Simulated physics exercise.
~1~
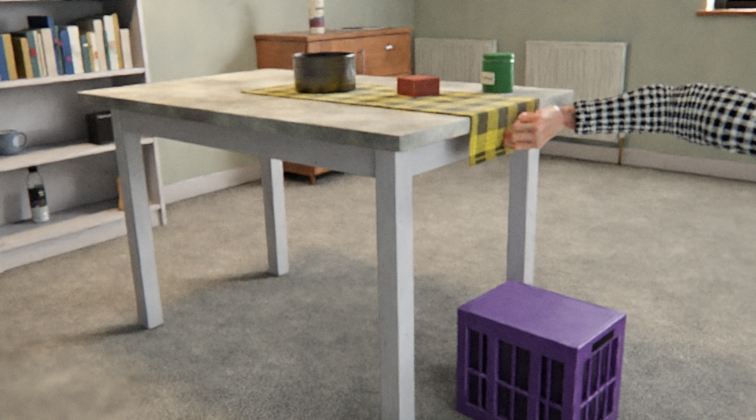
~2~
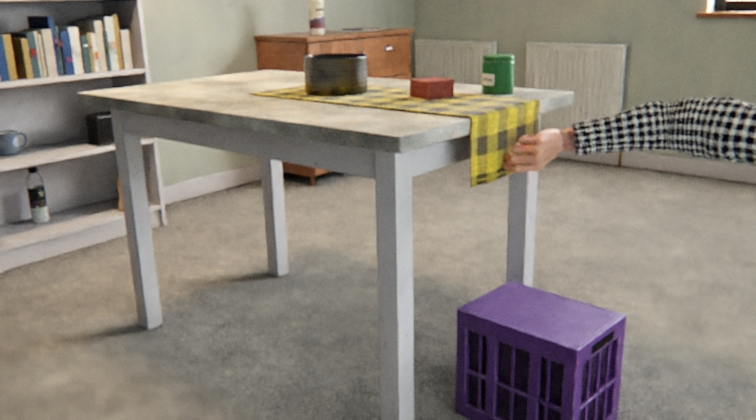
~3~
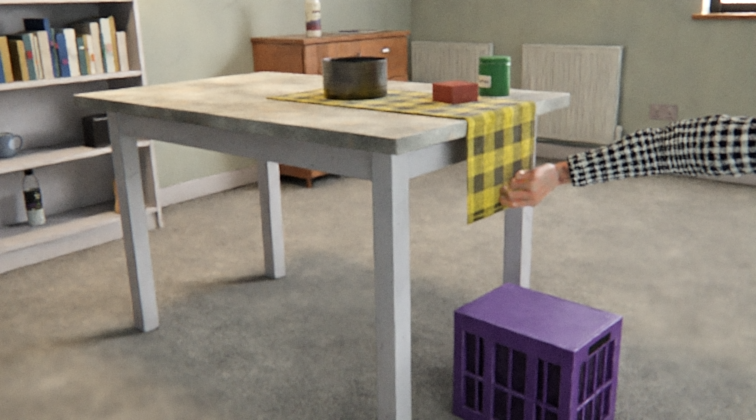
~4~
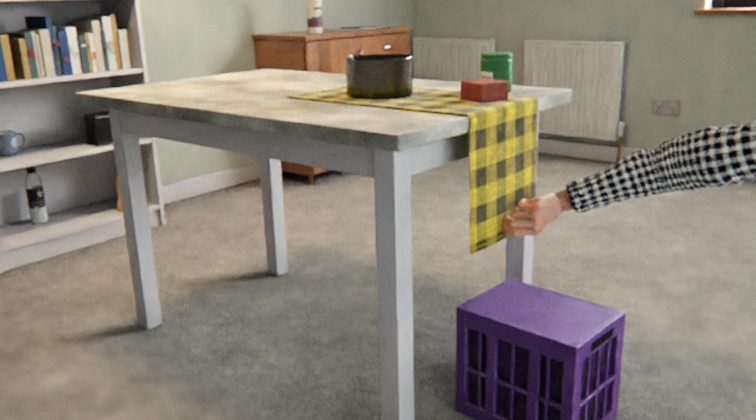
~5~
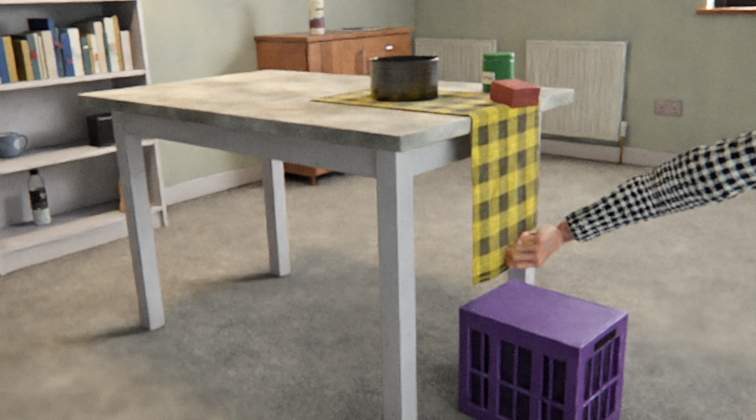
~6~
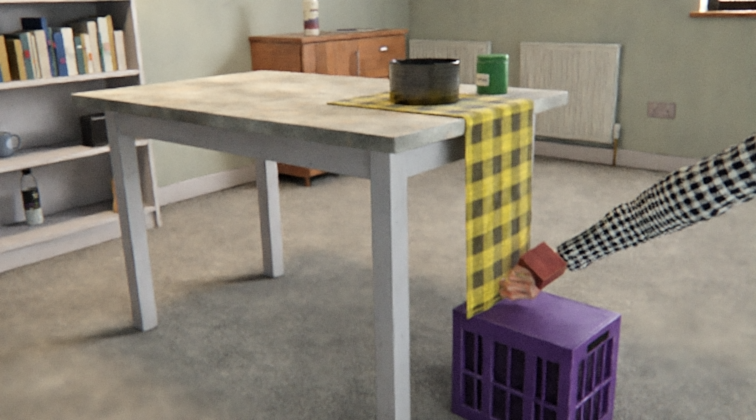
Hand pulling a yellow checked cloth down over a table's end onto a purple crate, the red block falling, green jar staying.
